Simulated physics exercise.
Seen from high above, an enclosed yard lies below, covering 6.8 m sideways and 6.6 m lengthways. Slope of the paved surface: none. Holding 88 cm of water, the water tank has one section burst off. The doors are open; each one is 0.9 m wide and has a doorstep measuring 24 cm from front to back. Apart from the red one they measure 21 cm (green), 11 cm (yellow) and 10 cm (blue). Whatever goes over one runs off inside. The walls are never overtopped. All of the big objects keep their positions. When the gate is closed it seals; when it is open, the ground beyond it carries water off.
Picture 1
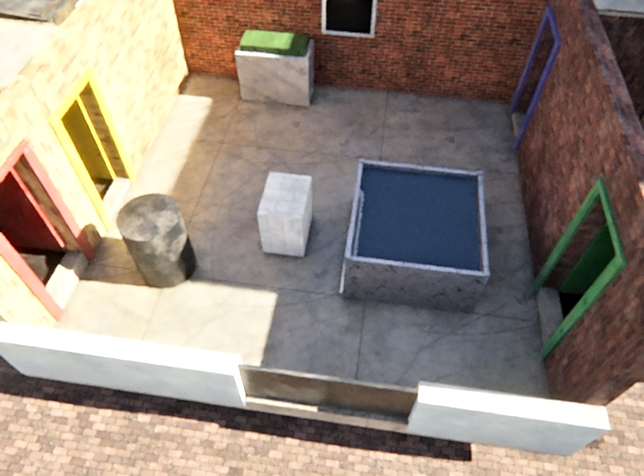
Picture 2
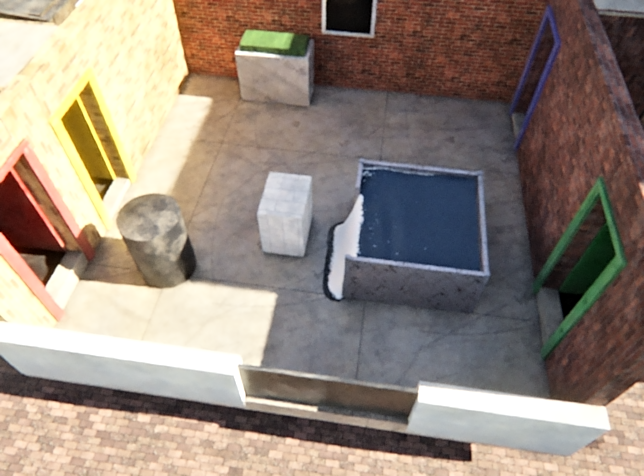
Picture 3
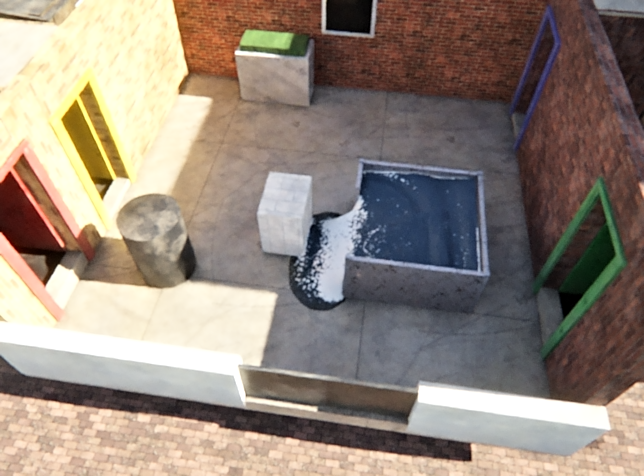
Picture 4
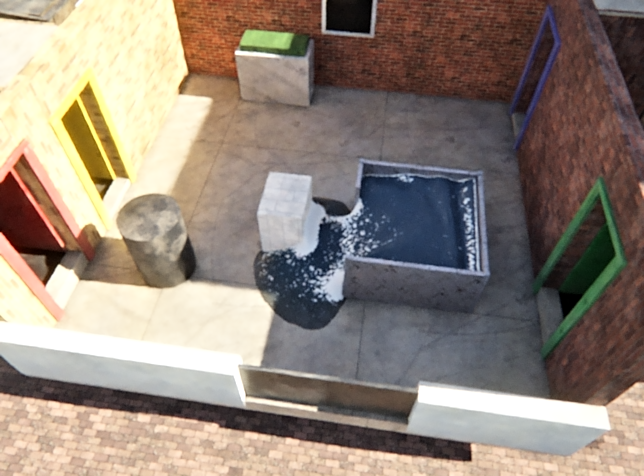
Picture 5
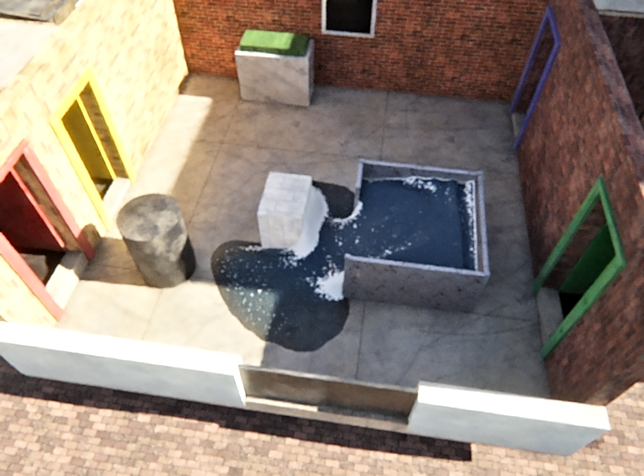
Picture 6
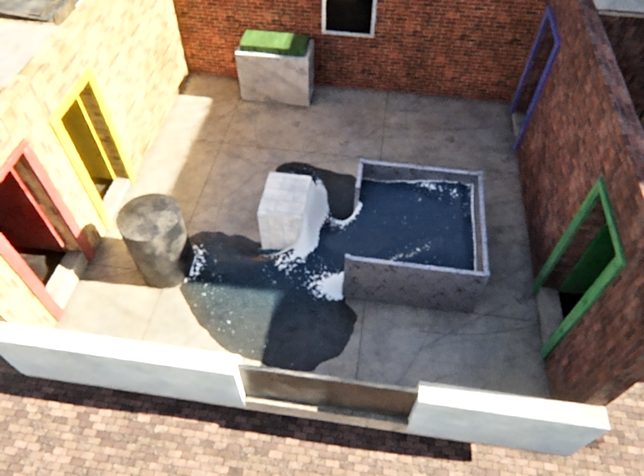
Water pours from the tank's open left side, flows around a pale block and spreads leftward across the paved yard.
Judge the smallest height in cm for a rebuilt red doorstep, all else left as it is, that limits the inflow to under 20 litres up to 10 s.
Roughly 21 cm at the least.
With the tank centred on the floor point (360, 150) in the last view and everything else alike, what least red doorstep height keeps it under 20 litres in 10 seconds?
About 12.0 cm.
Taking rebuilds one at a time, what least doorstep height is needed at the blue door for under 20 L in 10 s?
Roughly 7.0 cm at blue.
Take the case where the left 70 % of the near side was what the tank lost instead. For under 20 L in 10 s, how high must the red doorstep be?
About 26 cm.
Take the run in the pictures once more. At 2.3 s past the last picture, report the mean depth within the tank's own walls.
I'd put it near 26 cm.
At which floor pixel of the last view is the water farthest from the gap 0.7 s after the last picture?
Lab note: Front tip approx. at (42, 352).
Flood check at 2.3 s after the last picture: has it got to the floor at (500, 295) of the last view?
At that moment it's not yet touched.
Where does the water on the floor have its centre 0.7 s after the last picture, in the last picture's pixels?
Around (336, 259).
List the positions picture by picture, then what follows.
Still water, 88 cm deep, in the water tank at (417, 216); the red door at (47, 245) is dry, in the first picture.
The front is at (332, 242), 0.3 m from the gap at (353, 246); 0.3 m2 of floor is wet, 88 cm left at the back, in the second picture.
The front is at (294, 276), 0.8 m from the gap at (353, 248); 1.1 m2 of floor is wet, 86 cm left at the back, in the third picture.
The gap is at (353, 250), the front 1.4 m out at (260, 271); the back of the water tank holds 77 cm, in the fourth picture.
Water pours out at (352, 250) and has run 2.0 m, to (218, 266); about 8 cm deep outside, 76 cm at the back, in the fifth picture.
The front is at a hidden place, 2.6 m from the gap at (352, 250); 5.0 m2 of floor is wet, 75 cm left at the back; 1.7 m in a straight line remain to the red door at (47, 245), in the sixth picture.
Then, 0.7 s after the last picture water covers 35 % of the floor, deepest (56 cm) near (316, 246); it has not reached the red door.
Then, 2.3 s after the last picture water covers 70 % of the floor, deepest (34 cm) near (42, 352); 26 cm at the red door, 3 litres in over its 26 cm doorstep.
Then, 9.3 s after the last picture water covers 100 % of the floor, deepest (12 cm) near (495, 104); 6 cm at the red door, 7 litres in over its 26 cm doorstep.
At the red door as built, the water peaked near 26 cm, 2.3 s after the last picture.
Run again over the same 10 s with other heights there, 29 litres in over 19 cm, 8 litres over 25.5 cm. The limit of 20 litres is kept from about 21 cm up.
